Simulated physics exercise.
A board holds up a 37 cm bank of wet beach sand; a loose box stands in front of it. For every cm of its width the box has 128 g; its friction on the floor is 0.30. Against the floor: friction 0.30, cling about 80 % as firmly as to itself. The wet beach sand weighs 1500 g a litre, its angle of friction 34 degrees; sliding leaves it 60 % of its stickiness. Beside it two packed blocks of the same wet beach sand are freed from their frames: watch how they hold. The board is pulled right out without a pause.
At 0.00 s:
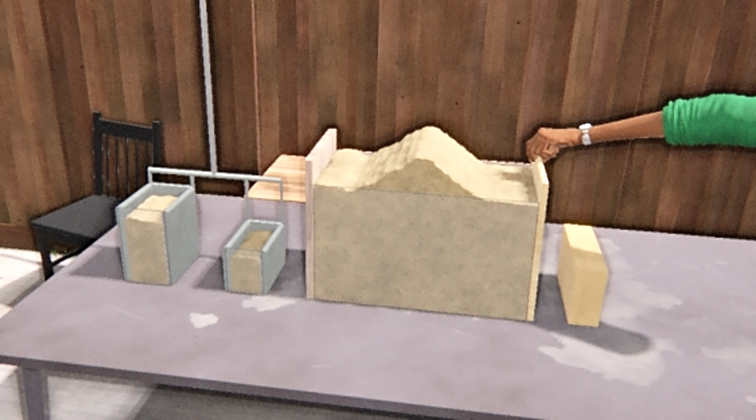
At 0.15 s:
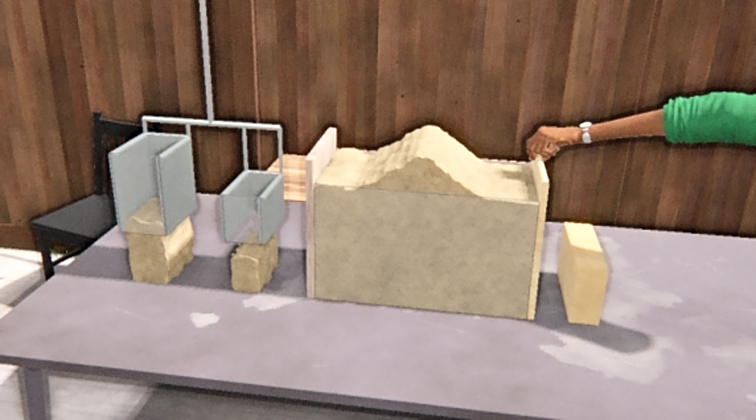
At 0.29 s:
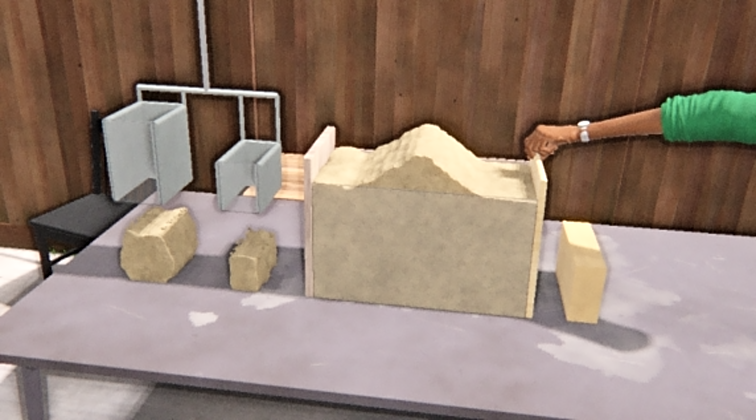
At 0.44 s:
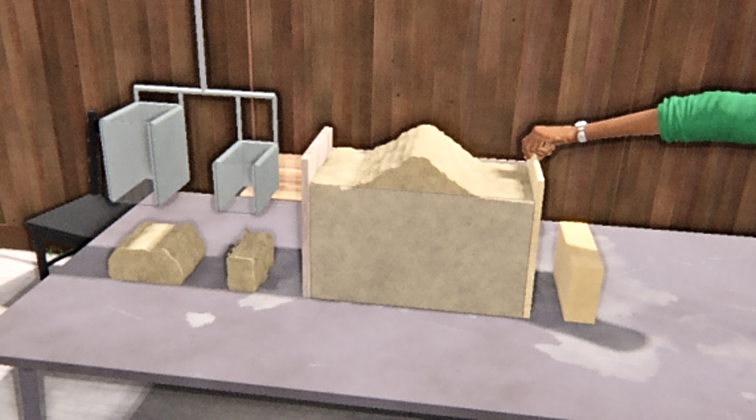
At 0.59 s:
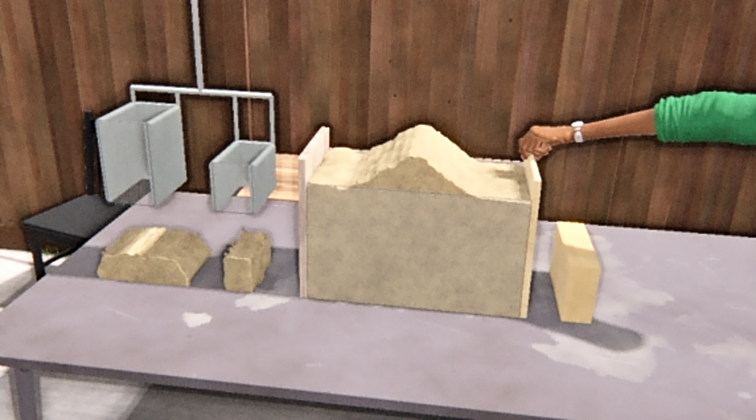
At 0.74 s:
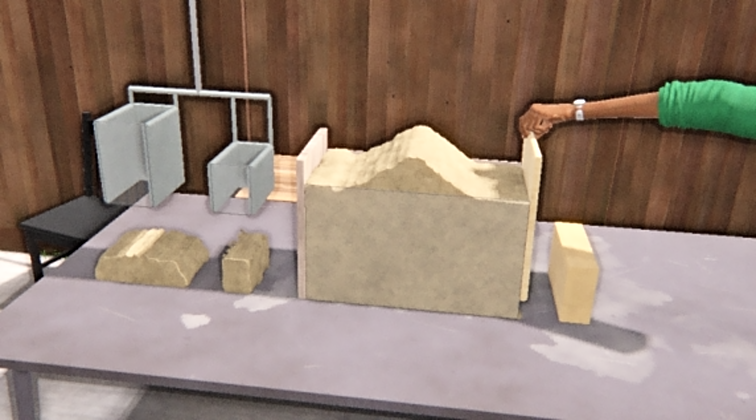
The video shows a frame lifting off two packed sand blocks, the larger left one slumping into a low mound while the smaller keeps its shape; then a hand begins pulling up the board beside a large sand bank.
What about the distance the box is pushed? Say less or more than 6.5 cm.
The distance the box is pushed is more than 6.5 cm.
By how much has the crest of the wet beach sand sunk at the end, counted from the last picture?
Some 7.0 cm.
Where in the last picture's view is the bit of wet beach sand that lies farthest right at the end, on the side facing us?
At about (596, 306).
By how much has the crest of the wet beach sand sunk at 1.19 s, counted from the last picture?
About 1.5 cm.
After 0.95 s, the box has not moved.
After 1.19 s, the box has not moved.
After 1.44 s, the box has been pushed 3.5 cm.
After 1.68 s, the box has been pushed 9.6 cm.
After 1.97 s, at the end, the box has been pushed 9.8 cm.
